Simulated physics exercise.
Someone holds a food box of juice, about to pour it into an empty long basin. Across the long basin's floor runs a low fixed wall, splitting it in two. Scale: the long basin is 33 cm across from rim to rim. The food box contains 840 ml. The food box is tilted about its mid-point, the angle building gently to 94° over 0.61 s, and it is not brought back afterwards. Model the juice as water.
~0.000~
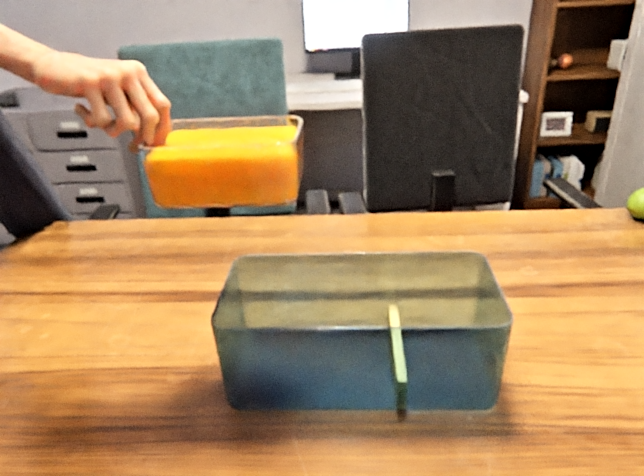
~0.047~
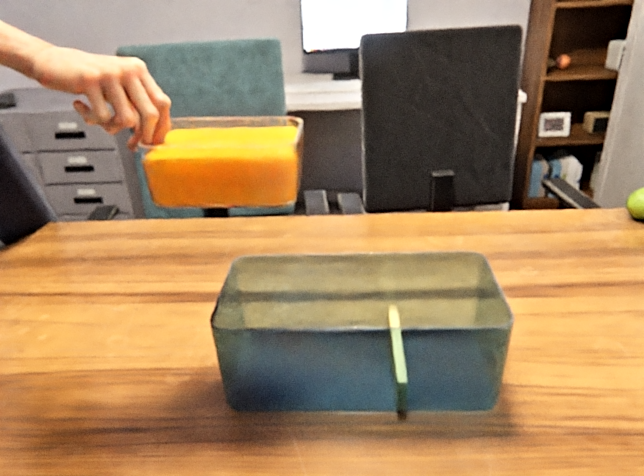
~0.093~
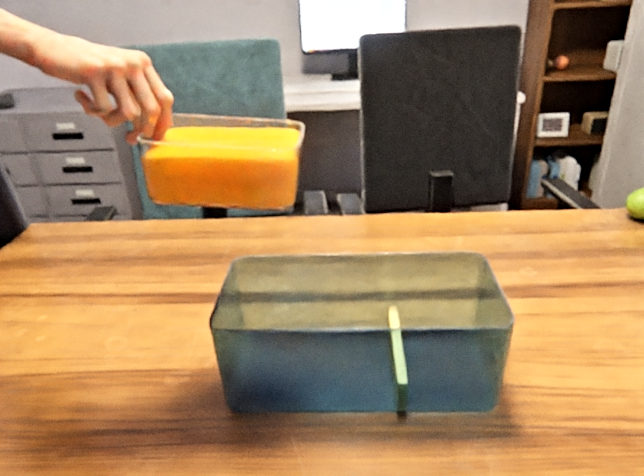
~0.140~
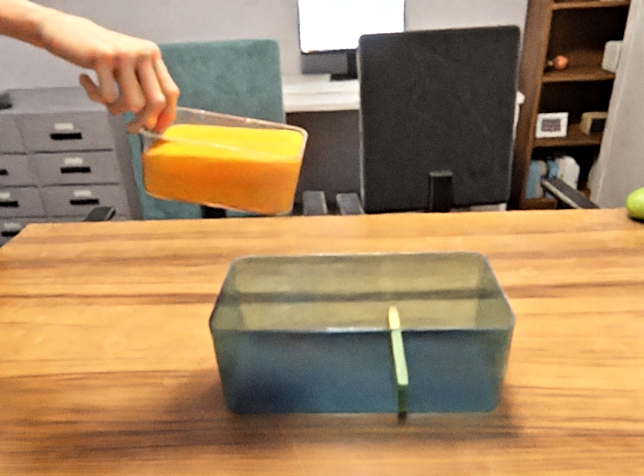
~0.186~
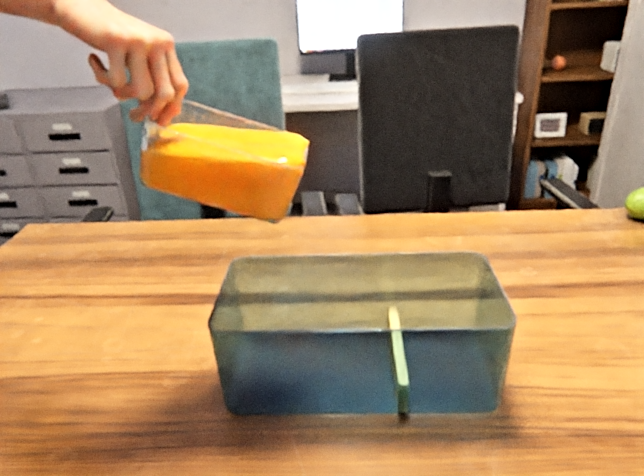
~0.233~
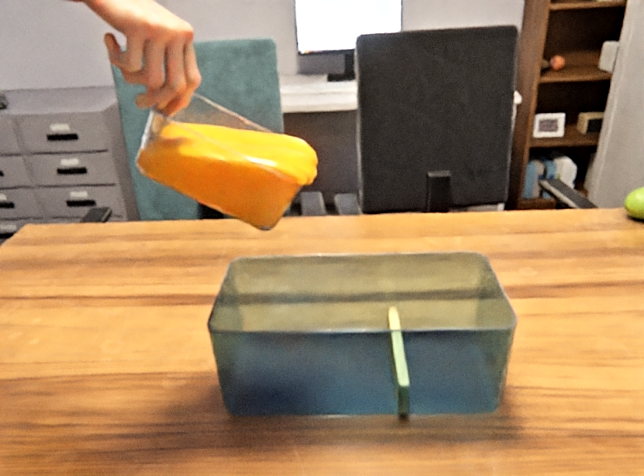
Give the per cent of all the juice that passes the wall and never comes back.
I would say 10 percent.
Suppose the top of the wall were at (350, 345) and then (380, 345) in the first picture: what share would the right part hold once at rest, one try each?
65 then 40 %.
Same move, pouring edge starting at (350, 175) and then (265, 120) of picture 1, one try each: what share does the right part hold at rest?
I'd expect close to 50 per cent and then close to 10 per cent.
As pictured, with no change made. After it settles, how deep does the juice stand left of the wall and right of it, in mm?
The left side settles near 22 mm and the right side near 4 mm.
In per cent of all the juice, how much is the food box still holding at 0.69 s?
About 5 % is still there.
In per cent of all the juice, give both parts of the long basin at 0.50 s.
Lab note: Left near 26, right near 0.
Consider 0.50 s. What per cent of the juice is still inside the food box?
Near 20 in a hundred.
By 0.50 s the tilt is 86° and 20 per cent is still to pour, 27 is left of the wall and 0 right of it.
By 0.69 s the tilt is 94° and 5 per cent is still to pour, 83 is left of the wall and 5 right of it.
By 0.89 s the tilt is 94° and 2 per cent is still to pour, 79 is left of the wall and 8 right of it.
By 1.11 s the tilt is 94° and 0 per cent is still to pour, 84 is left of the wall and 9 right of it.
At rest 85 per cent lies left of the wall, 10 right of it and 6 outside.
